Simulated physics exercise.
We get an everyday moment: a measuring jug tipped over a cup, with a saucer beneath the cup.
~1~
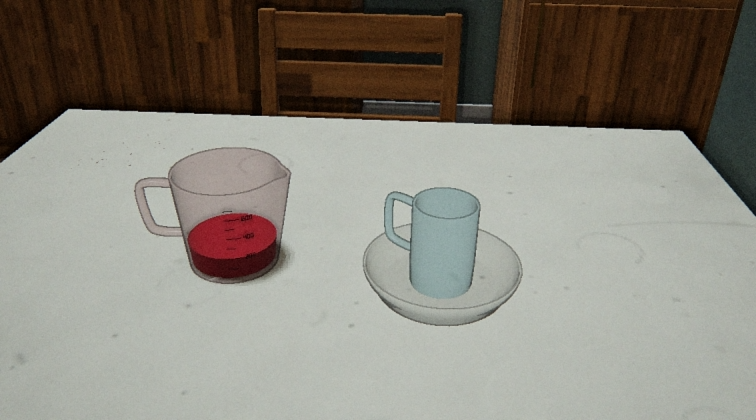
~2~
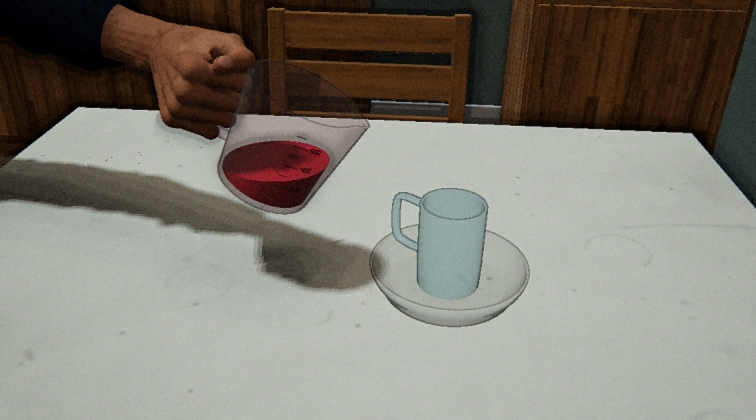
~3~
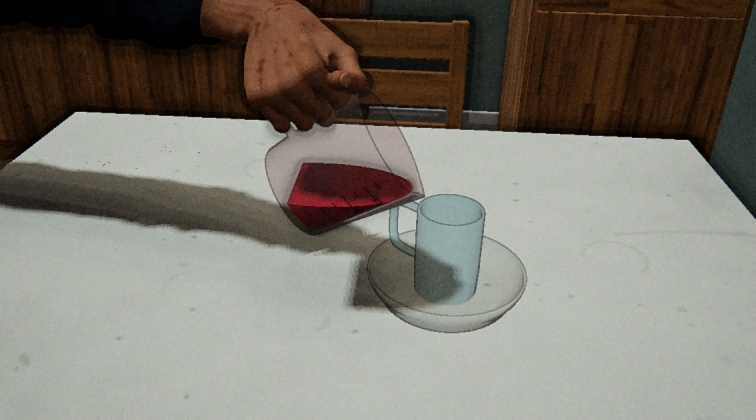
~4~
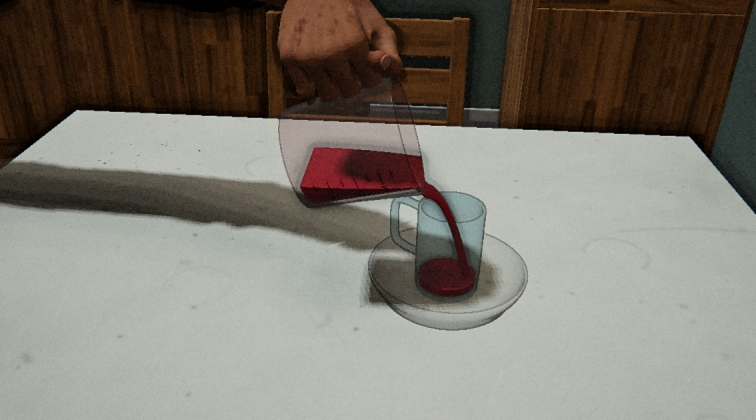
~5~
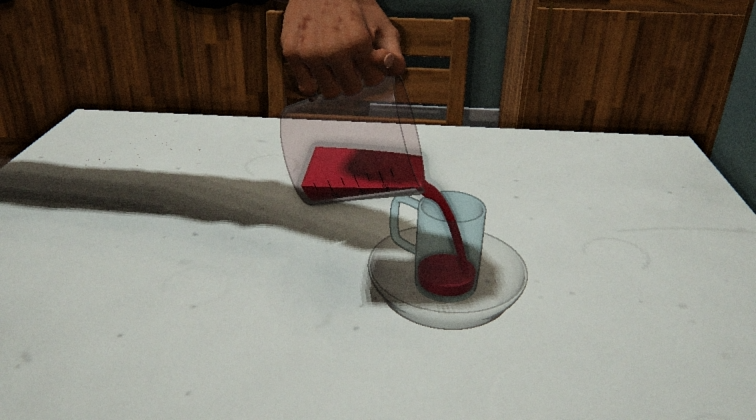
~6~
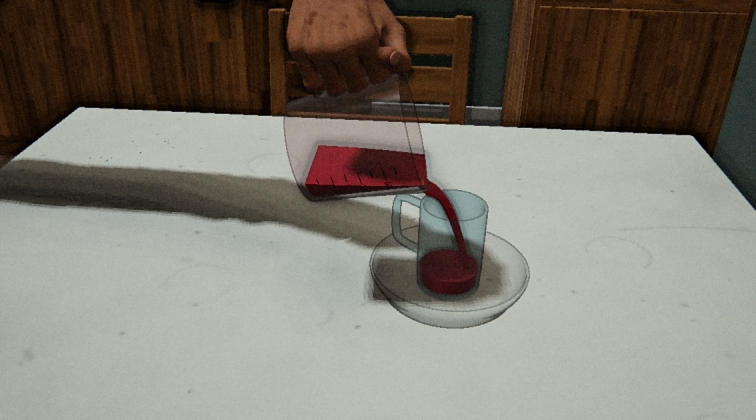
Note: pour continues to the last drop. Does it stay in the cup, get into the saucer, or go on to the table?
Contained by the cup.
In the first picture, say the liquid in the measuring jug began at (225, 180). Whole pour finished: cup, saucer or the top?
Outcome: Overflow to the top.
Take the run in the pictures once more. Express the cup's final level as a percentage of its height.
I reckon it sits around 65 %.
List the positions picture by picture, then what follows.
At the start; measuring jug (230, 213) about a quarter full; cup (444, 240) empty; saucer (444, 313) dry, in the first frame.
A hand has the measuring jug; measuring jug (285, 137) tipped 25° with all of its load; cup (451, 241) empty, in the second frame.
The measuring jug is tipped; measuring jug (345, 165) tipped 55° with all of its load; cup (448, 247) empty, in the third frame.
The stream is running; measuring jug (356, 144) tipped 70° with nearly all of its load; cup nearly empty, surface at (447, 274), in the fourth frame.
The stream is running; measuring jug (357, 143) tipped 75° with about three quarters of its load; cup (449, 244) nearly empty, in the fifth frame.
The stream is running; measuring jug (360, 140) tipped 75° with about three quarters of its load; cup nearly empty, surface at (449, 266); saucer (450, 316) dry, in the sixth frame.
Shortly, the cup is about half full; the saucer is dry.
Then, the cup is about two thirds full; the saucer is dry.
At the finish, the cup is about two thirds full; the saucer is dry.
